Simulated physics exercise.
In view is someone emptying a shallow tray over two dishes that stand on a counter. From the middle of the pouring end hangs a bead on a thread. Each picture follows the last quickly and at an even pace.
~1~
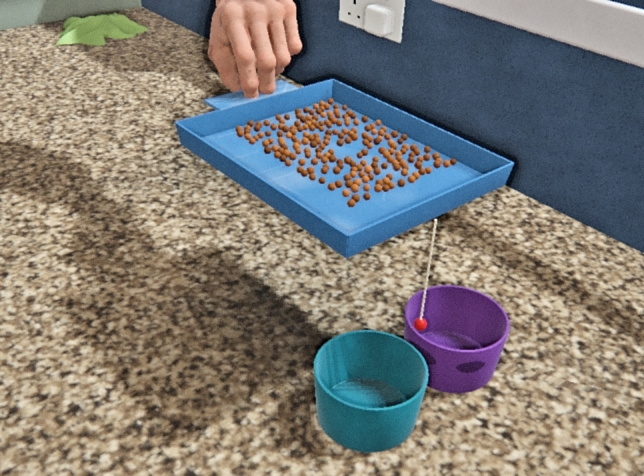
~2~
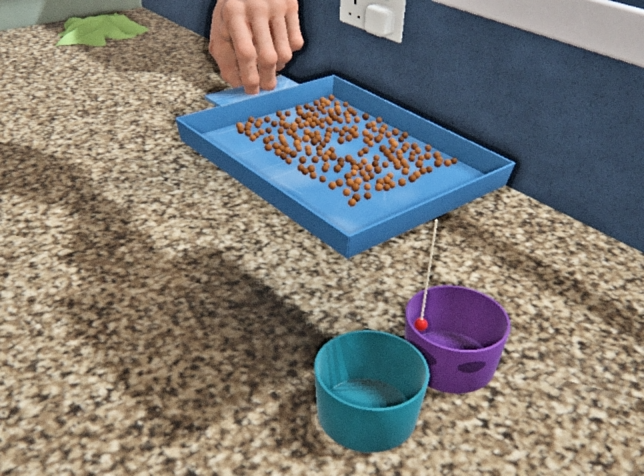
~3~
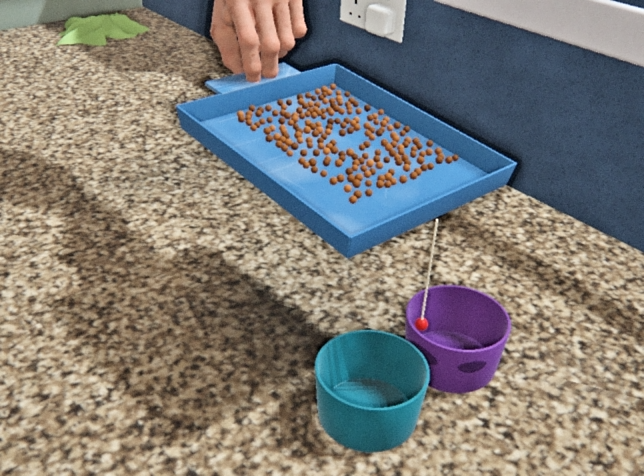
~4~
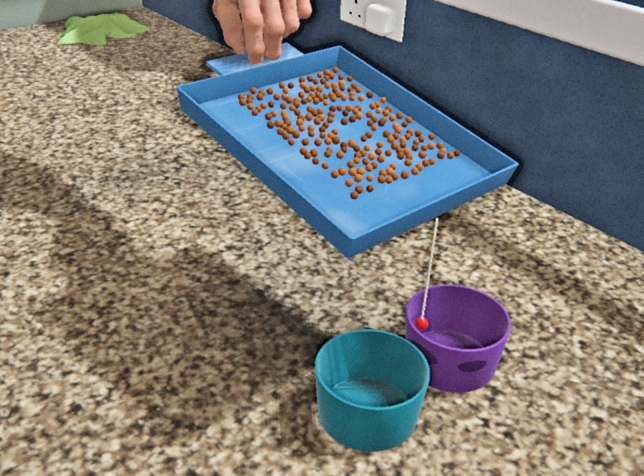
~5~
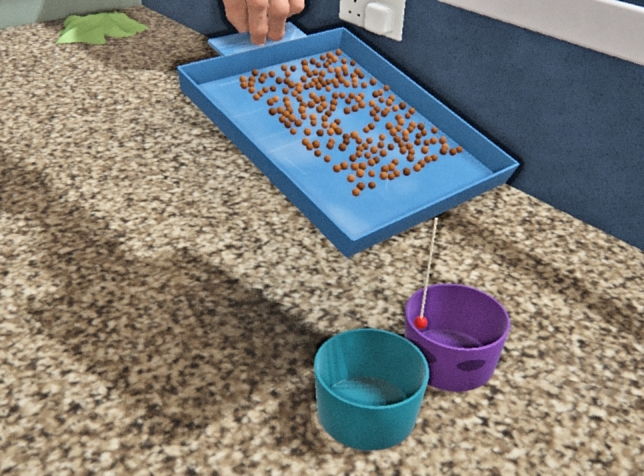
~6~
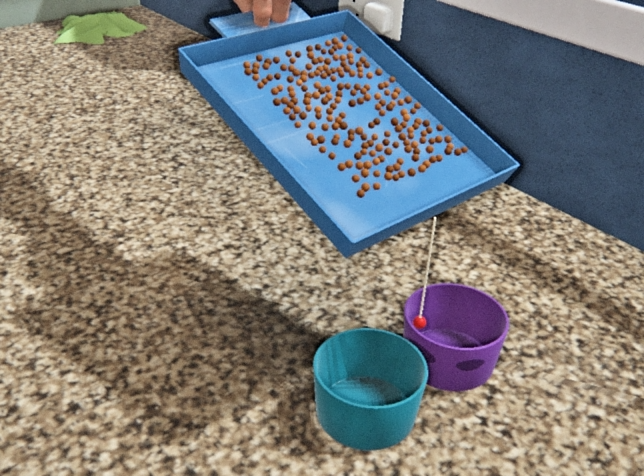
A hand raises the back of a blue tray, tilting its small brown balls forward.
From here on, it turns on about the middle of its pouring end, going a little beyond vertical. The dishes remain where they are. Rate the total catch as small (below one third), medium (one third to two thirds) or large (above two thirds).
Small.
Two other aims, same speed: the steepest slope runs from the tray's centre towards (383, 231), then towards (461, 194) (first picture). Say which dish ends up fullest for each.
Try one: Left-side dish; try two: Right-side dish.
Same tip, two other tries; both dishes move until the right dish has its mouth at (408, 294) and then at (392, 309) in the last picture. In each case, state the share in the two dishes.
The first try gives 0 per cent, the second 0 per cent.
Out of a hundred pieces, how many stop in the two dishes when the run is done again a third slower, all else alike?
It would come out near 10 per cent.
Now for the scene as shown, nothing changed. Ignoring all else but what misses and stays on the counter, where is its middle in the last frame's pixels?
Look around pixel (506, 460).
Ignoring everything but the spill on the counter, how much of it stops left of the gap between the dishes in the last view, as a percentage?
About 10 percent.
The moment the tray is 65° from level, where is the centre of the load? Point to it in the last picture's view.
Centre estimate: (441, 200).
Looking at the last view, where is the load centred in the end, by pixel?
Last view, centre at rest - approx. (490, 452).
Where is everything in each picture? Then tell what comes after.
Corners of the pouring end at (349, 232) and (508, 162), level; middle of the load at (340, 143), cereal balls; left dish at (408, 420); right dish at (493, 363); bead on its thread at (420, 324), in the first picture.
Corners of the pouring end at (350, 233) and (509, 163), level; middle of the load at (341, 141), in the second picture.
Corners of the pouring end at (351, 234) and (511, 163), tipped barely, level across its low end; middle of the load at (342, 133), in the third picture.
Corners of the pouring end at (353, 235) and (513, 163), tipped a little, level across its low end; middle of the load at (344, 122), in the fourth picture.
Corners of the pouring end at (353, 236) and (514, 163), tipped a little, level across its low end; middle of the load at (347, 111), in the fifth picture.
Corners of the pouring end at (354, 238) and (514, 163), tipped clearly, level across its low end; middle of the load at (352, 103), about two thirds on the move; left dish at (408, 418); right dish at (492, 361), in the sixth picture.
Soon, tray tipped steeply; nearly all on the tray; a stray few outside both; a stray few in the air.
A while on, tray tipped past a quarter turn; about two thirds on the tray; a stray few in the right dish; a small part outside both; about a quarter in the air.
Towards the end, tray tipped past a quarter turn; a small part in the left dish; a small part in the right dish; most outside both.
Finally, tray tipped past a quarter turn; a small part in the left dish; a small part in the right dish; most outside both.
